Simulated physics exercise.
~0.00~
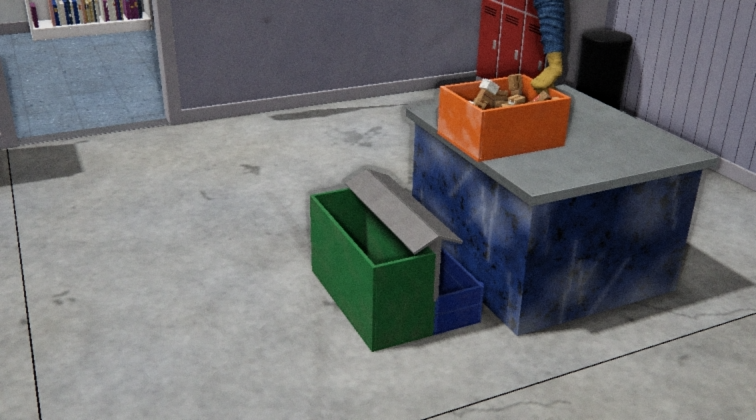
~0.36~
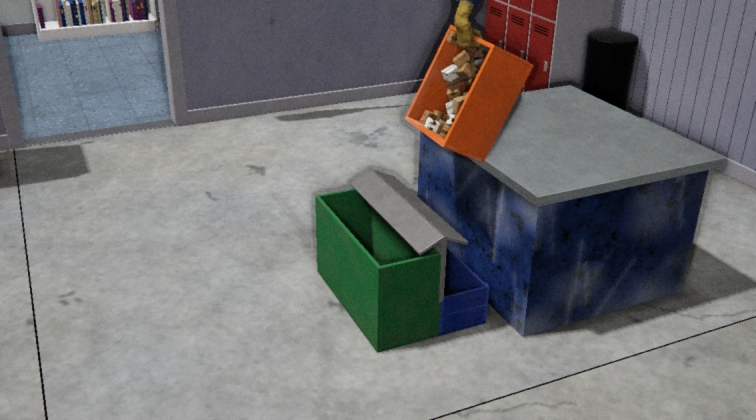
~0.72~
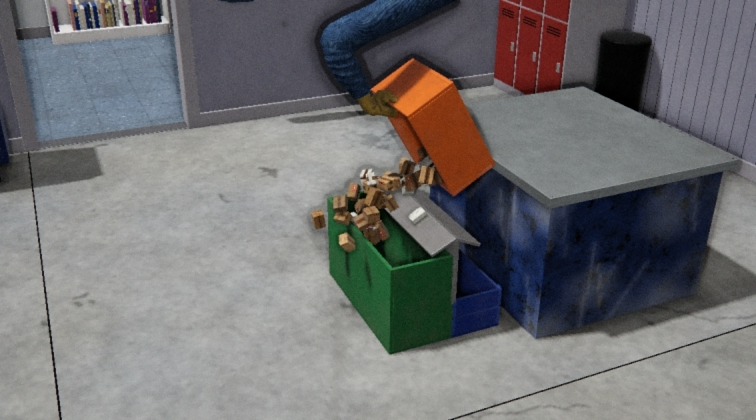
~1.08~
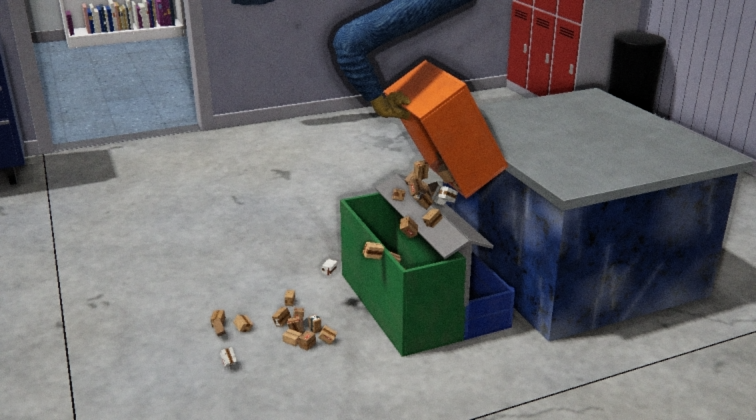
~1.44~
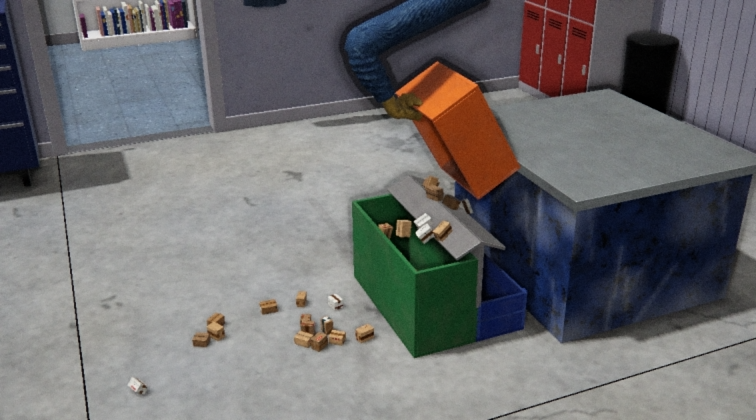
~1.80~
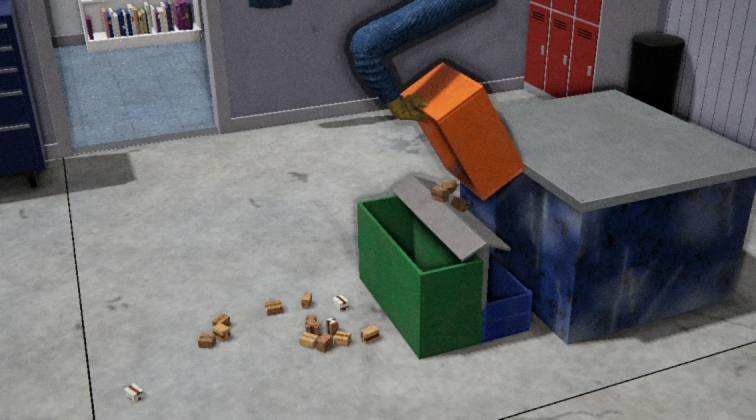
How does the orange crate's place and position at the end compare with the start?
At the start the orange crate sits upright on top of the bench. By the end it is held tipped over at the bench's left edge, with its open side facing down toward the splitter and the green box.
An orange crate full of small brown and white parcels sits on a blue bench with a grey top, seen from above in a room with a concrete floor and red lockers behind. Below, to the left, stand a green box and a blue trough with a grey roof-shaped splitter between them. A blue-sleeved arm with a yellow glove swings the crate leftward and tips it over, as the view drifts slightly left. Parcels pour onto the splitter and green box, and some fly past. Finally the crate hangs steeply tipped, with parcels scattered on the floor left of the green box and a couple still by the splitter.
